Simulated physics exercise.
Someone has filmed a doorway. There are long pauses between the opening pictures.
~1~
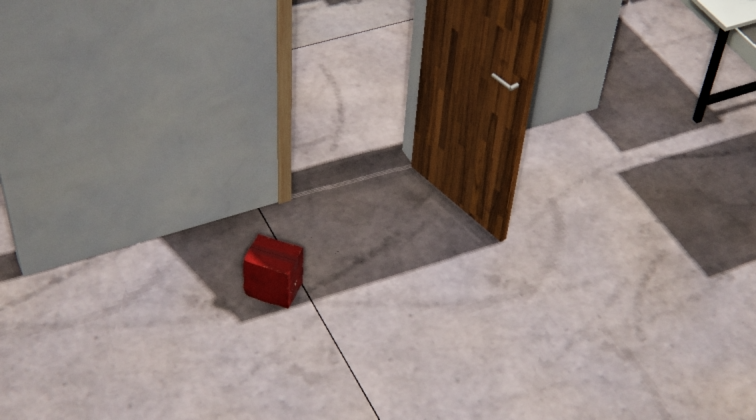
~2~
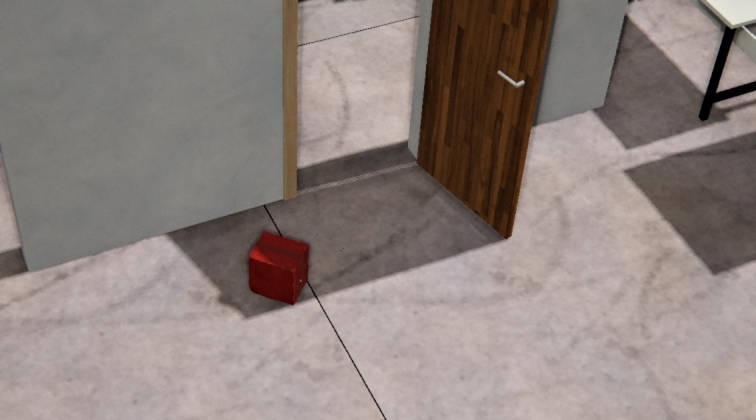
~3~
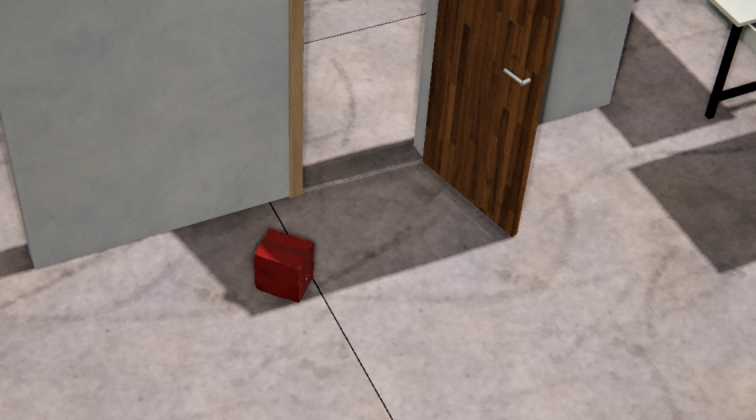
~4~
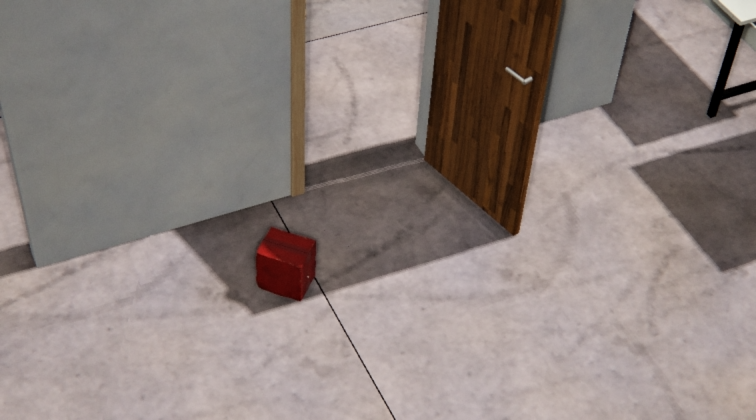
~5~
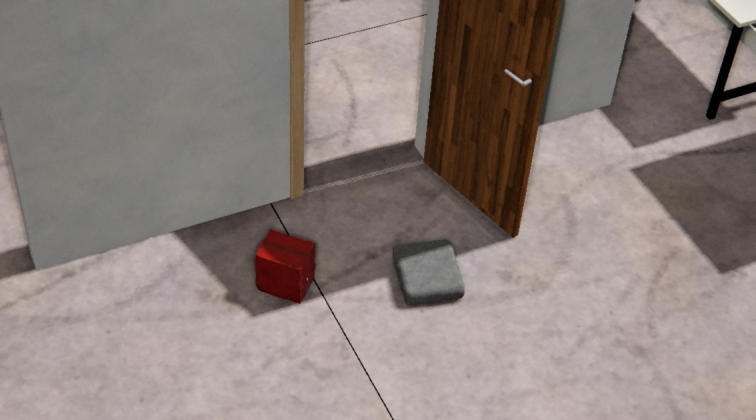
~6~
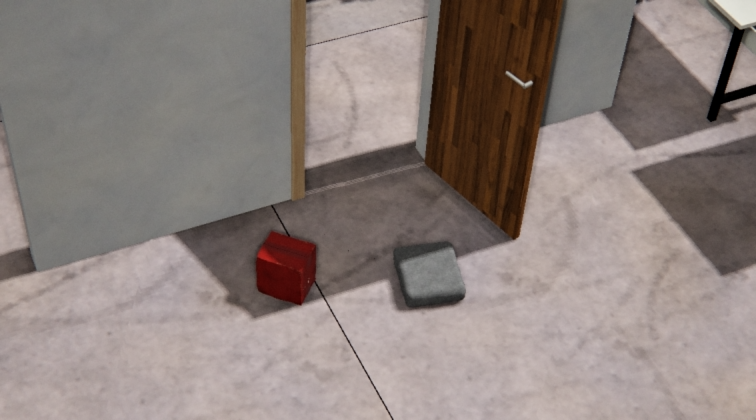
A large grey wall with a doorway, its brown wooden door standing wide open, is seen from above across a pale, marbled floor. A red box sits on the floor left of centre, and part of a white-topped table shows at upper right. The view shifts slightly, the door and box stay still, and a grey cushion abruptly appears right of the box.
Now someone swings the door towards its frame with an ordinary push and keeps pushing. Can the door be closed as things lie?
As it turns out, it shuts.
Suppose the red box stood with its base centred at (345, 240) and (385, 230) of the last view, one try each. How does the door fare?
First try: It closes; second try: It is blocked.
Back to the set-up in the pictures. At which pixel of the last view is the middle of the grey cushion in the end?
Near (399, 284).
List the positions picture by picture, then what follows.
Door wide open and still; red box (273, 272), in the first picture.
Door wide open and still; red box (279, 268), in the second picture.
Door wide open and still; red box (284, 266), in the third picture.
Door wide open and still; red box (286, 265), in the fourth picture.
Door wide open and still; red box (285, 267), in the fifth picture.
Door wide open and still; grey cushion (429, 274); red box (286, 269), in the sixth picture.
Then, 1.30 s after the last picture, door at 71°; grey cushion slid a little near (422, 276).
Then, 2.20 s after the last picture, door at 43°; grey cushion slid a little near (399, 284).
At rest, door at 0°; moved from the start, grey cushion; red box in place. Seen from the same camera at the end, grey cushion near (399, 284).
